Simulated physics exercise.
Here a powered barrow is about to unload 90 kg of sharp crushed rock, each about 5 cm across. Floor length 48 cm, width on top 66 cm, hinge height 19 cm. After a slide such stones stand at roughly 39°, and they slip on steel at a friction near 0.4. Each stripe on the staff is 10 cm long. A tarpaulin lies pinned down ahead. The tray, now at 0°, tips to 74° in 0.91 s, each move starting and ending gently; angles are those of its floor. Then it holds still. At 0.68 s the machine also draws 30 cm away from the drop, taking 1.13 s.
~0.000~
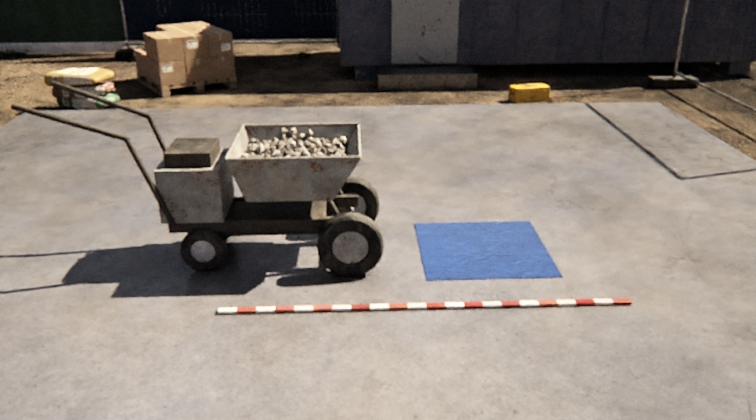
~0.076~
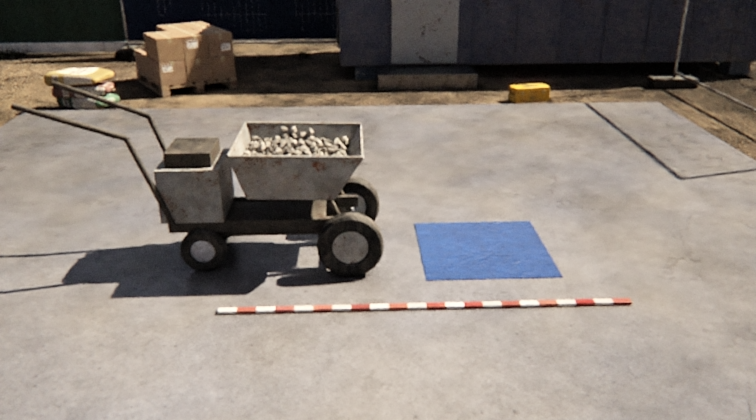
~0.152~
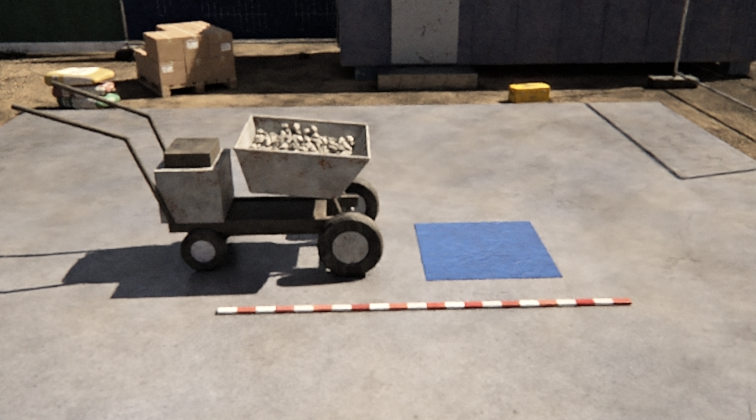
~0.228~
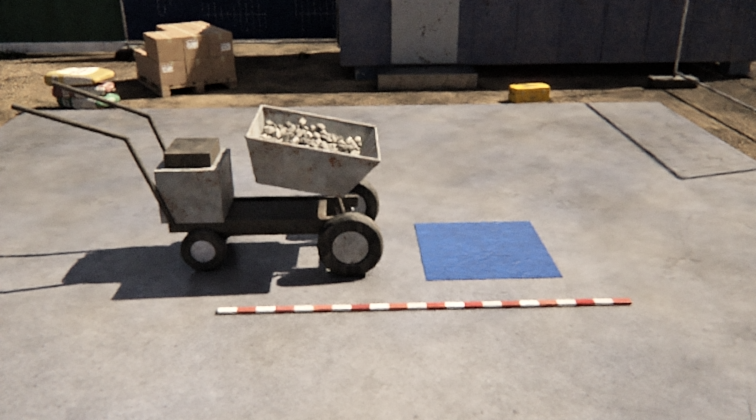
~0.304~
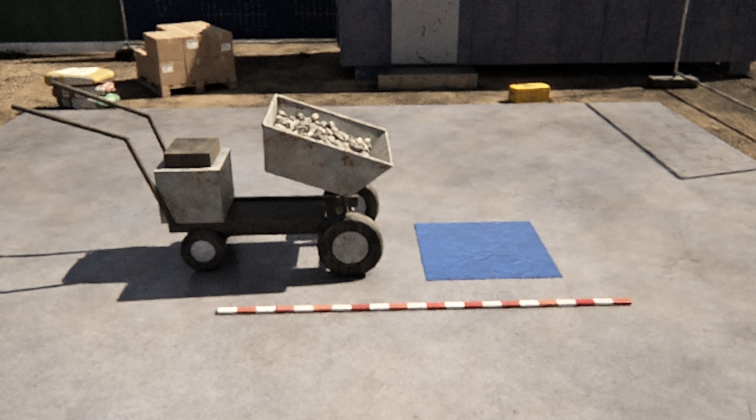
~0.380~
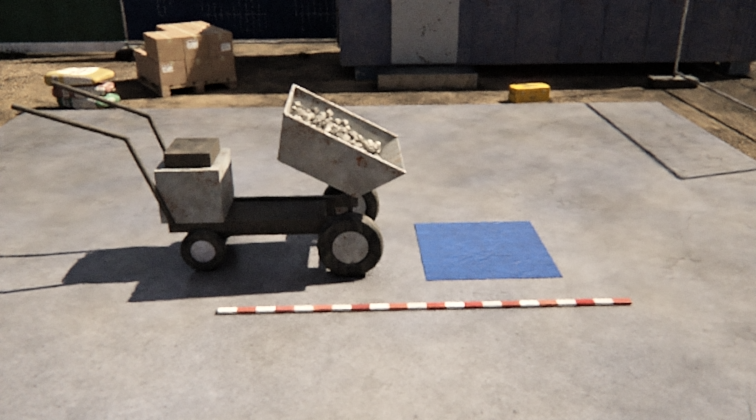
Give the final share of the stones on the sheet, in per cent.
About 55 per cent.
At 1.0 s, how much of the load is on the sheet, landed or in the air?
About 30 per cent by then.
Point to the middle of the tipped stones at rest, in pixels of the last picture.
Near (459, 247).
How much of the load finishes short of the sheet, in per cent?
About 15 per cent.
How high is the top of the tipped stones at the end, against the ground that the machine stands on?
About 14 cm above it.
After 0.7 s the floor is at 62°; 100 % in the tray; the foremost stones are at (429, 191).
After 1.0 s the floor is at 74°; 68 % in the tray, 32 % on the sheet; the foremost stones are at (496, 240).
After 2.3 s the floor is at 74°; 22 % in the tray, 12 % short of the sheet, 56 % on the sheet, 10 % off the sheet elsewhere; the foremost stones are at (591, 243).
After 4.2 s the floor is at 74°; 20 % in the tray, 14 % short of the sheet, 56 % on the sheet, 10 % off the sheet elsewhere; the foremost stones are at (591, 243).
